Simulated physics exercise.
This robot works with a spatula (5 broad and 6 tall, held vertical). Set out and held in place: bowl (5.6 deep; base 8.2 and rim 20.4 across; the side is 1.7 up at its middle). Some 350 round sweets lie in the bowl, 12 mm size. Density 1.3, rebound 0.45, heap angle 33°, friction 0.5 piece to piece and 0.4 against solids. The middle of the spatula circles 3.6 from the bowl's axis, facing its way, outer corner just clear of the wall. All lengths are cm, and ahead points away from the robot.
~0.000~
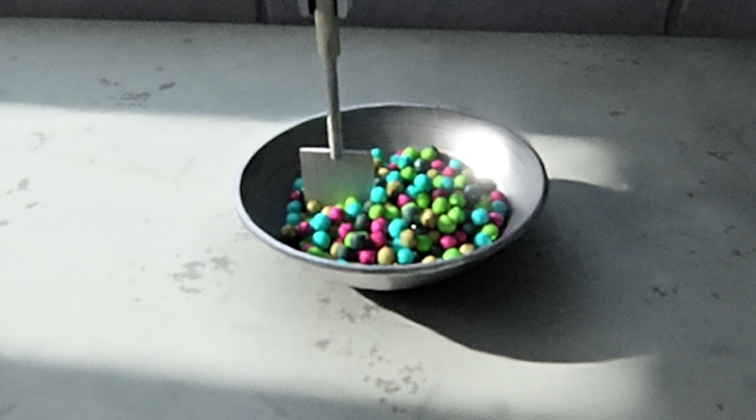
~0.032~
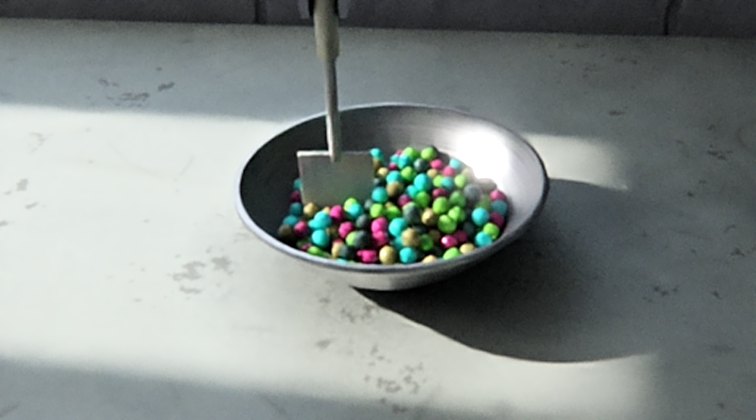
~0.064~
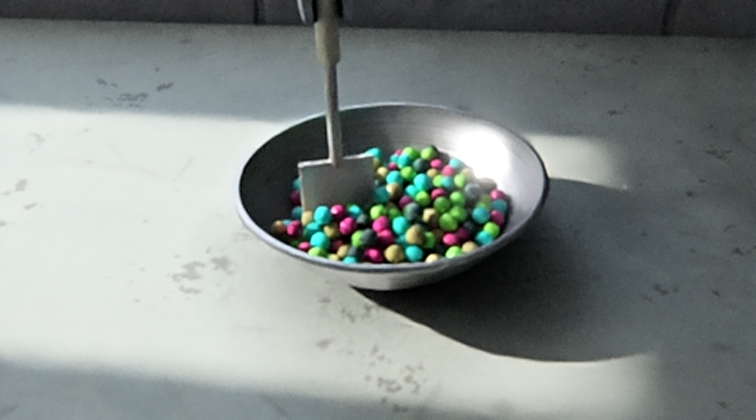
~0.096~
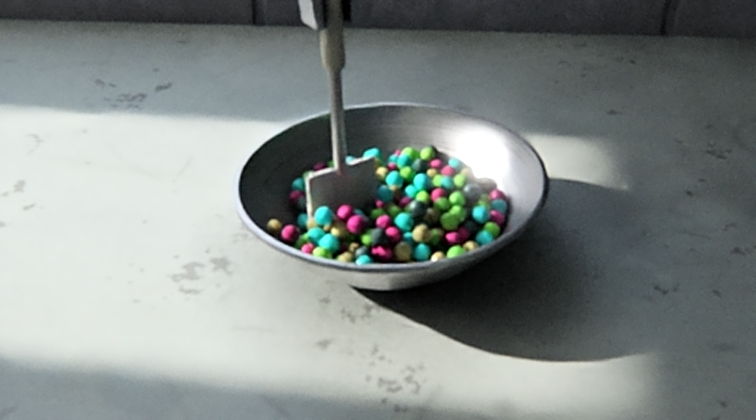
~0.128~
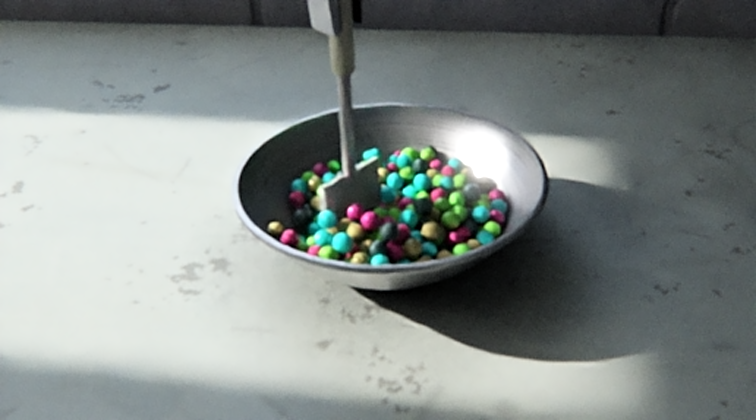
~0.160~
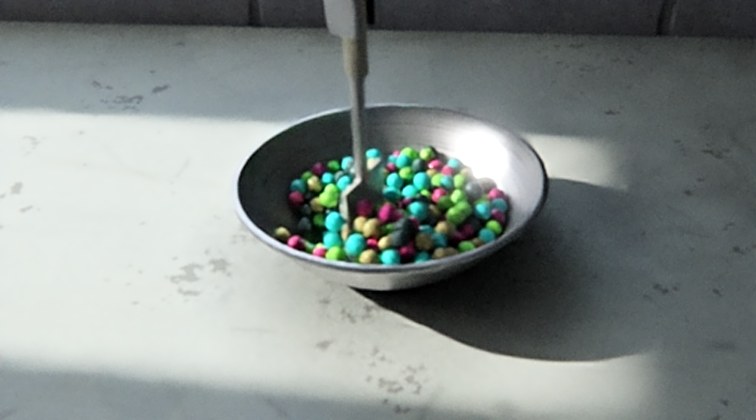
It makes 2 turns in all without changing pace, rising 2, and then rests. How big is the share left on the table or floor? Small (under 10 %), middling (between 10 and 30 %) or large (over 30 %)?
Share on the table or floor: Small (under 10 %).
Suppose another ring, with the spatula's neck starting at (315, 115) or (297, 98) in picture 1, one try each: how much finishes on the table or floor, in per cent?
About 15 and 5 per cent.
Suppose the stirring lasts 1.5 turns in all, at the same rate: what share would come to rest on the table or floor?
It would be near 5 per cent.
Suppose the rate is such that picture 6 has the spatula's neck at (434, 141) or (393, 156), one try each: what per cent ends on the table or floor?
About 40 and 15 per cent.
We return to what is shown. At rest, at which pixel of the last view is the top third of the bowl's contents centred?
Around (362, 202).
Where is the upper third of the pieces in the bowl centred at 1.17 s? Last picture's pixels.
At about (419, 181).
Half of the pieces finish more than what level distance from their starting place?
Some 7 cm.
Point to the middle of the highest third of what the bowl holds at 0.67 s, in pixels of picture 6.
Around (314, 176).
By 0.67 s, 326° round, highest piece 8 above the table; 344 in the bowl, 10 on the table or floor.
By 1.17 s, 222° round, highest piece 7 above the table; 339 in the bowl, 15 on the table or floor.
By 1.63 s, 0° round, highest piece 6 above the table; 338 in the bowl, 16 on the table or floor.
By 2.33 s, 0° round, highest piece 6 above the table; 338 in the bowl, 16 on the table or floor.
Final count, 338 in the bowl, 16 on the table or floor. That is 5 % on the table or floor.
